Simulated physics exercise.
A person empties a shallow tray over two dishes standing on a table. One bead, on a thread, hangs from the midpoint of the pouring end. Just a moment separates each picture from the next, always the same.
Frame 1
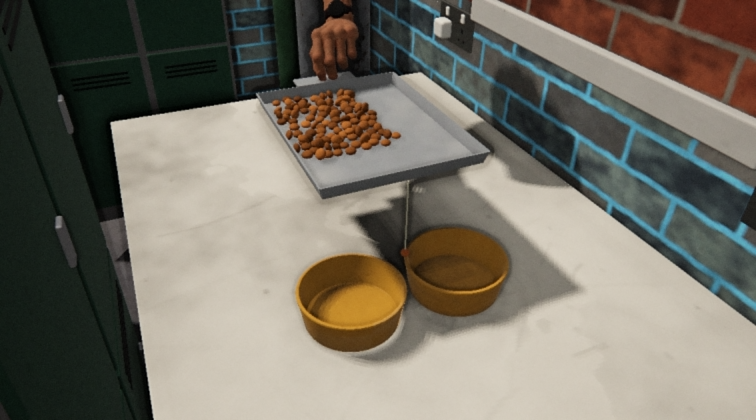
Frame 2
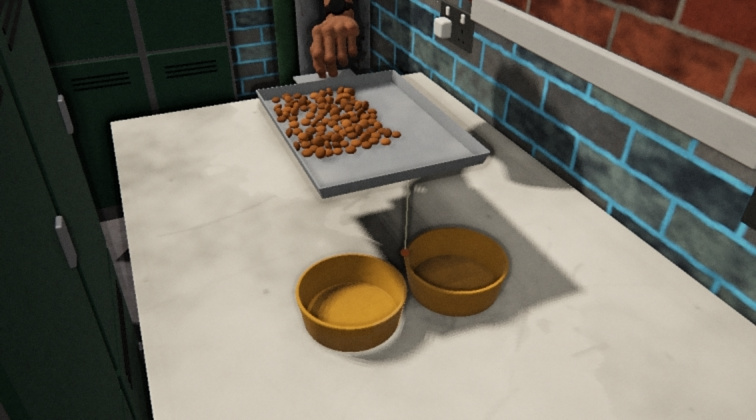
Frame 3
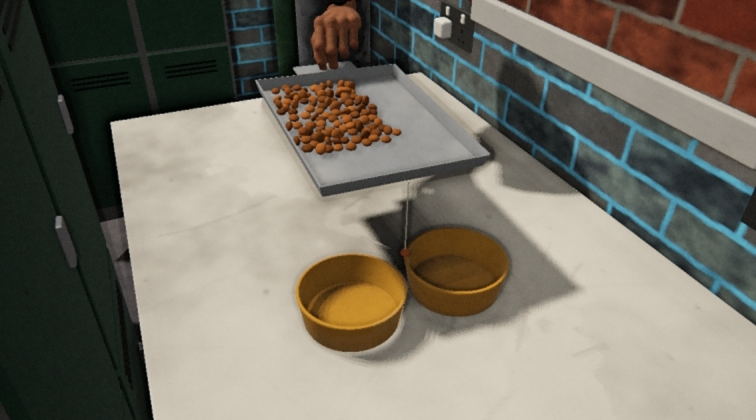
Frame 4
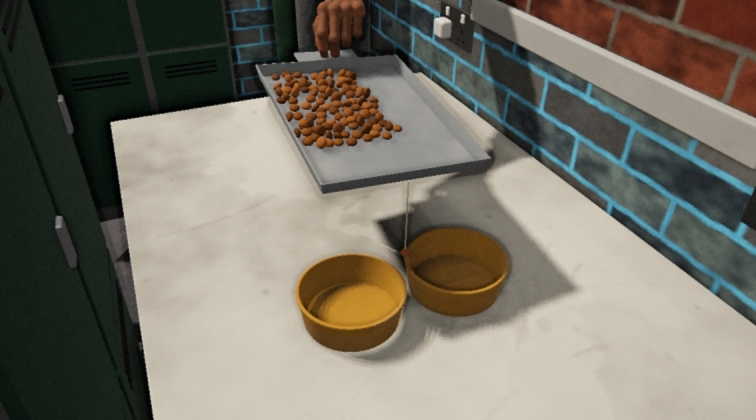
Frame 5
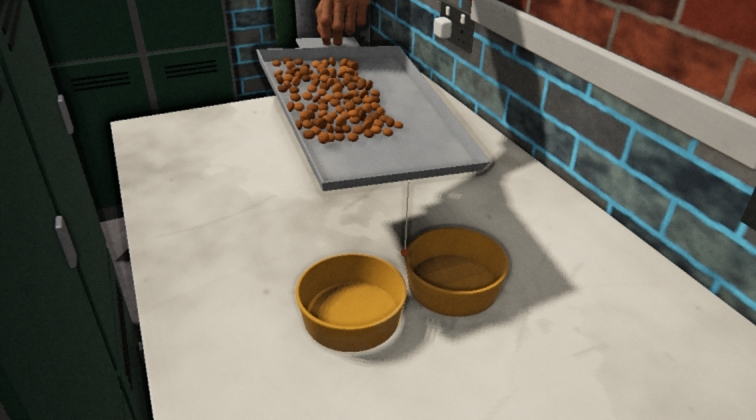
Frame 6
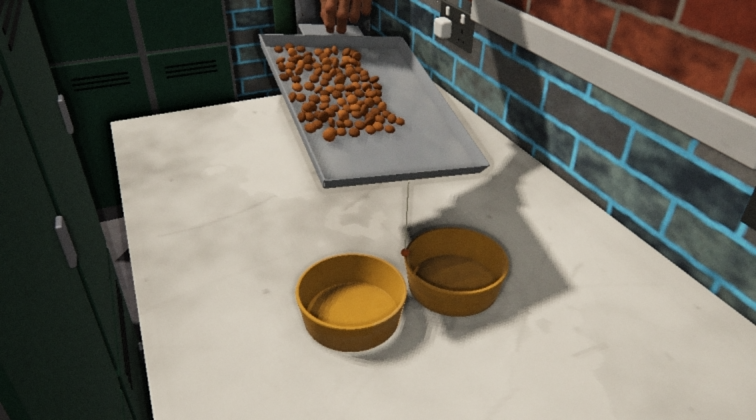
A hand lifted the far end of a gray tray of brown cat kibble, steadily steepening its slope toward the viewer, while the pieces stayed bunched together above two still yellow dishes on a pale table.
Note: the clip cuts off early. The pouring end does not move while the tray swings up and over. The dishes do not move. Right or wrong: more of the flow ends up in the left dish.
Wrong; more ends up in the right dish.
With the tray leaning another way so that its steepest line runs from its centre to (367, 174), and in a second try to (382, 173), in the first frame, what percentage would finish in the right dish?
Case one near 0 %; case two near 10 %.
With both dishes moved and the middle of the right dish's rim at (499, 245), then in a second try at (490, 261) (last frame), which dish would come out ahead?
At the first place right, at the second the right one.
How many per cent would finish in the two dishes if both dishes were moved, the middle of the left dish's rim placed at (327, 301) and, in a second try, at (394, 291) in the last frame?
It would be roughly 40 per cent in the first placement and roughly 80 per cent in the second.
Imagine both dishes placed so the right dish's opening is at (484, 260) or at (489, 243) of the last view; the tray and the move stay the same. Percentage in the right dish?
I'd say about 90 percent, followed by about 80 percent.
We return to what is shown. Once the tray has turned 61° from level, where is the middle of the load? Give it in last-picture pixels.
Near the pixel (458, 169).
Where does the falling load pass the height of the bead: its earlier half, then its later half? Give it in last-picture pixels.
First around (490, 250), afterwards around (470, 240).
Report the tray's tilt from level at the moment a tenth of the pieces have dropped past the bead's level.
That happens at around 65°.
Just after the last frame, tray tipped steeply; the larger part on the tray; roughly a quarter in the air.
A moment on, tray tipped right over; about a tenth on the tray; roughly two thirds in the right dish; roughly a quarter outside both; about a tenth in the air.
Further on, tray tipped past a quarter turn; the larger part in the right dish; roughly a quarter outside both.
When it is over, tray tipped past a quarter turn; not one in the left dish; the larger part in the right dish; roughly a quarter outside both.
